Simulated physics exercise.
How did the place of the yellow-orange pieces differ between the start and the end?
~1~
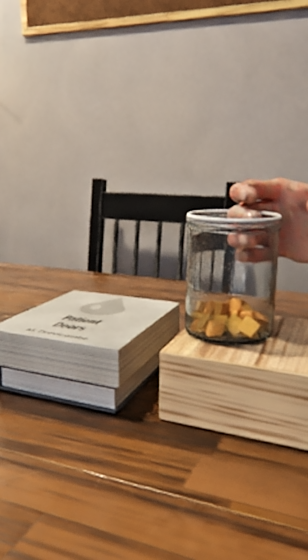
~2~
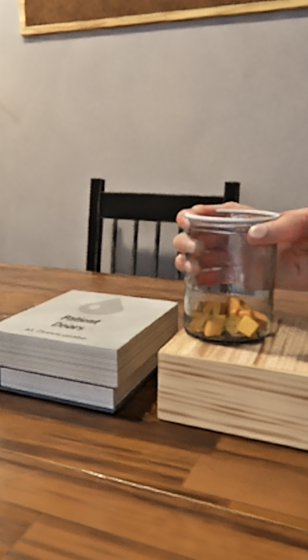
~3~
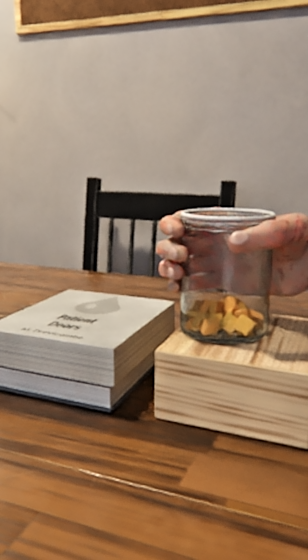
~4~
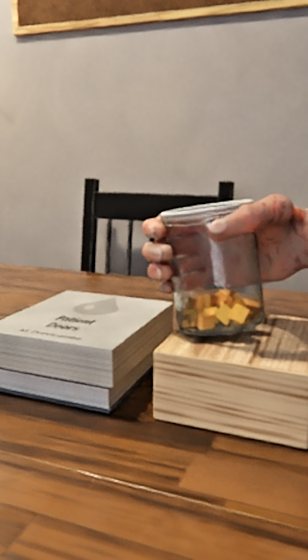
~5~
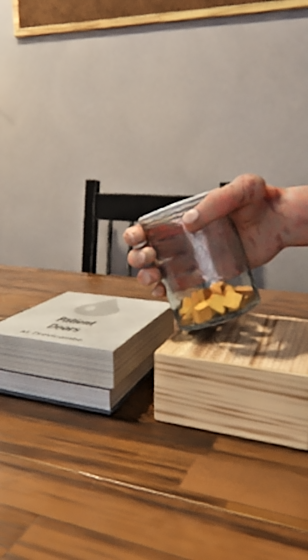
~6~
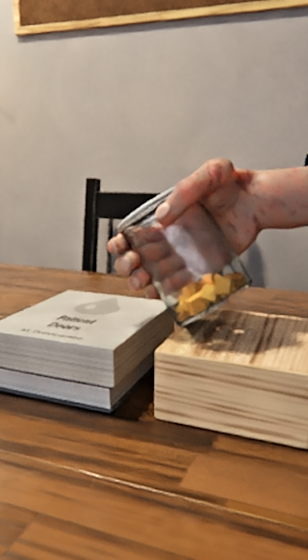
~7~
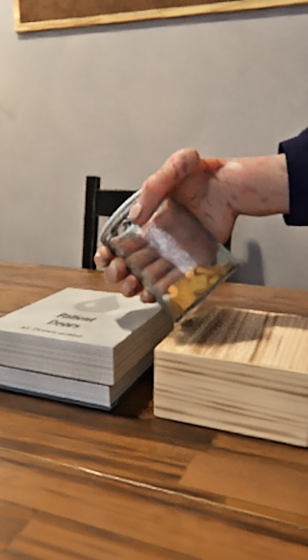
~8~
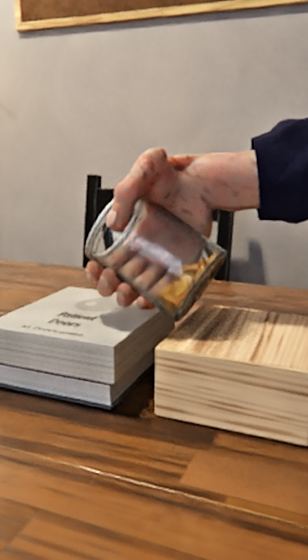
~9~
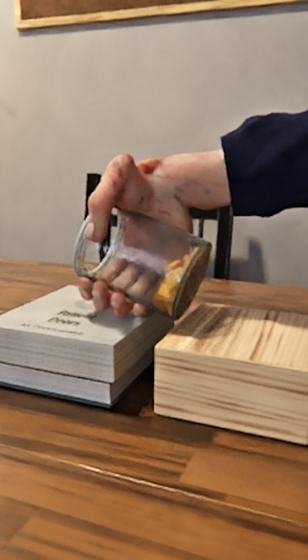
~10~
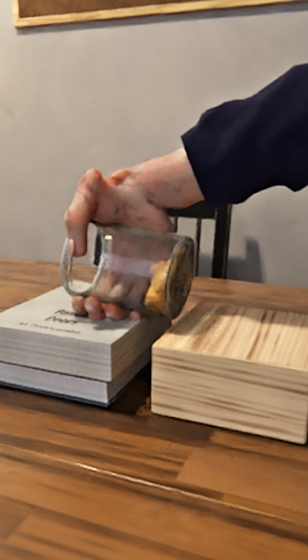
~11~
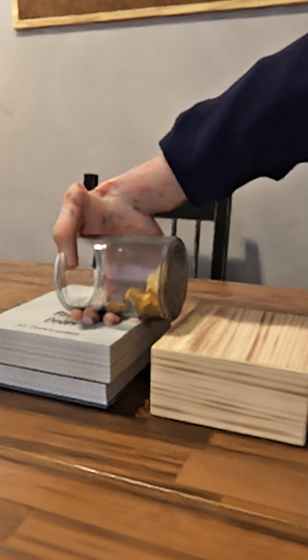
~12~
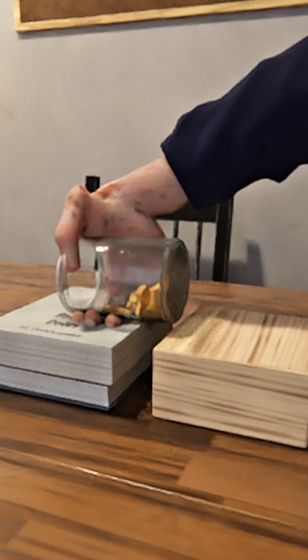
At the start they were in the bottom of the upright jar on the wooden block, and by the end they were farther left, above the book pile, lying along the side of the tipped jar.
